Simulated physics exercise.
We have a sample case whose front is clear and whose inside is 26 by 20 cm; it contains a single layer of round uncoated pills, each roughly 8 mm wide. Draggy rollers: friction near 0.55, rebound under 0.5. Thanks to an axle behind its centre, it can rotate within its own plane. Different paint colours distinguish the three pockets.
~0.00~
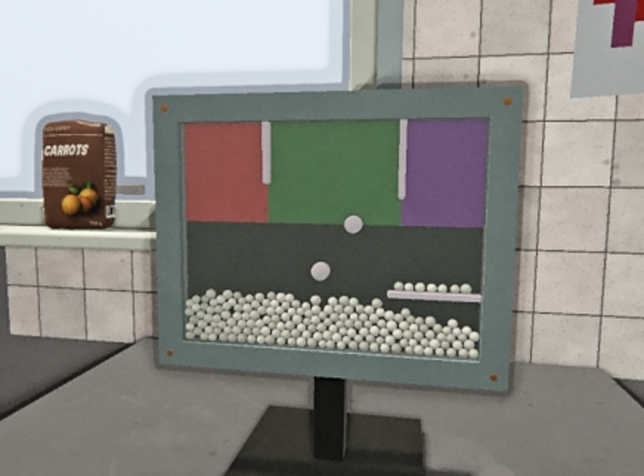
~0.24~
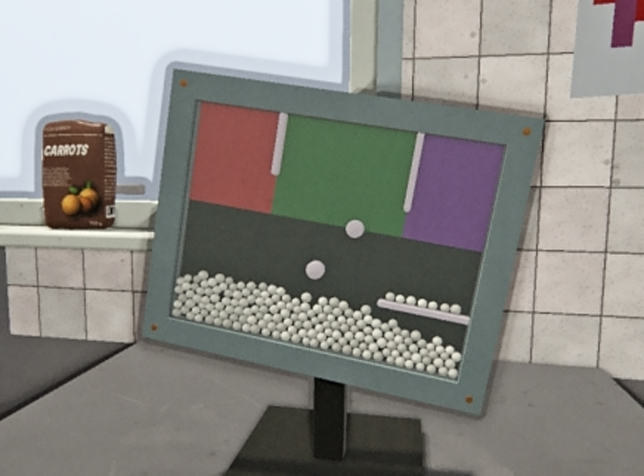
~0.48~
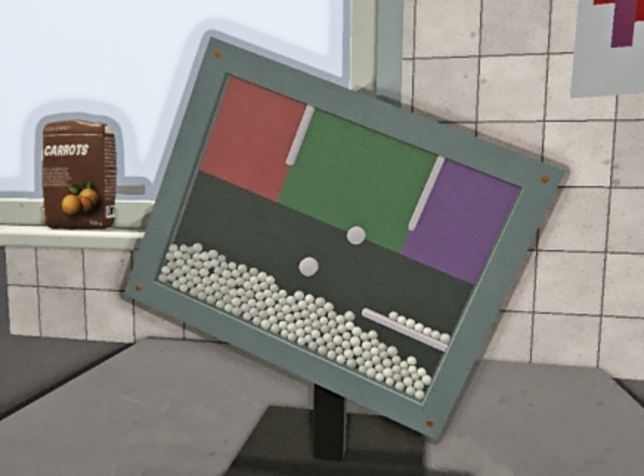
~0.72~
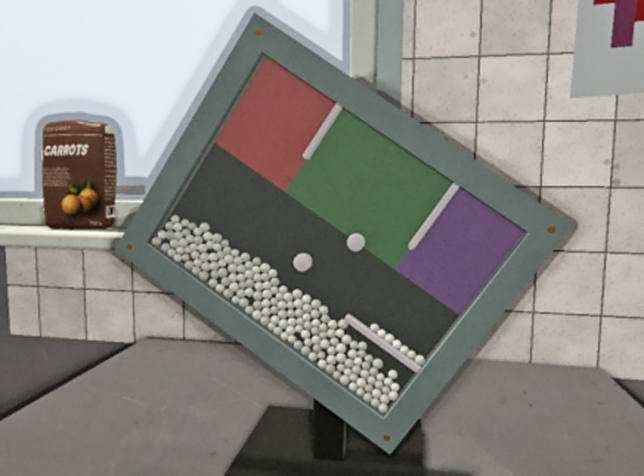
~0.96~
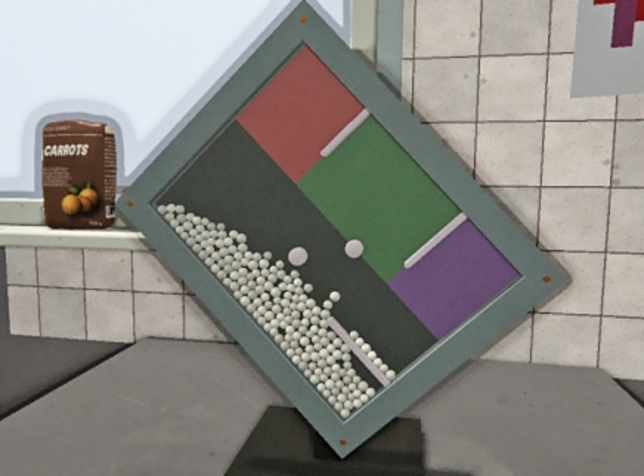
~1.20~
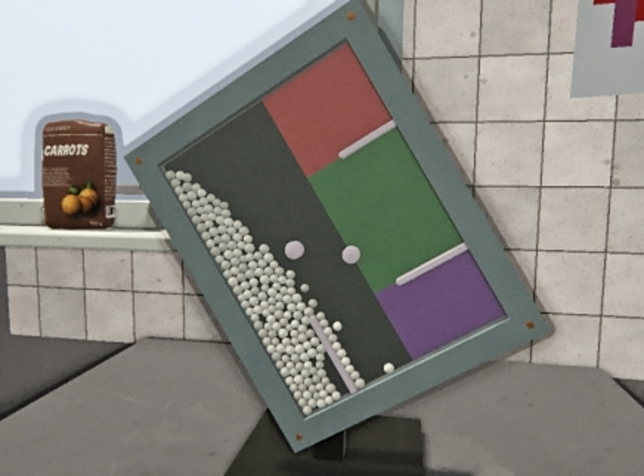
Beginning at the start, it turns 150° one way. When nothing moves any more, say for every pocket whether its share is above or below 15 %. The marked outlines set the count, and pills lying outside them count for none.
Red pocket: Below 15 %, purple pocket: Above 15 %, green pocket: Below 15 %.
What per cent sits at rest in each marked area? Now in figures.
Red pocket 0, purple pocket 45, green pocket 0.
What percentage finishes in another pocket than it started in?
Roughly 45 per cent.
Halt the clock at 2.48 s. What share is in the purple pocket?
40 %.
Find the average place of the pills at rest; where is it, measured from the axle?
Left: About 9 cm; below: About 5 cm.
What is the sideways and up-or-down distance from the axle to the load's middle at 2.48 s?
I'd put it near 6 centimetres to the left and 7 centimetres below.
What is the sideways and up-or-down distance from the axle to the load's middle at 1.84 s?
Left by about 5 cm and below by about 6 cm.
After 1.84 s, it stands 92° clockwise; the pills' middle is 5 cm left of and 6 cm below the centre; purple 10 %.
After 2.48 s, it stands 125° clockwise; the pills' middle is 6 cm left of and 7 cm below the centre; purple 40 %.
After 3.02 s, it stands 150° clockwise; the pills' middle is 9 cm left of and 5 cm below the centre; purple 45 %.
All still by 3.5 s, it stands 150° clockwise; red 0 %, purple 45 %, green 0 %, elsewhere 55 %.
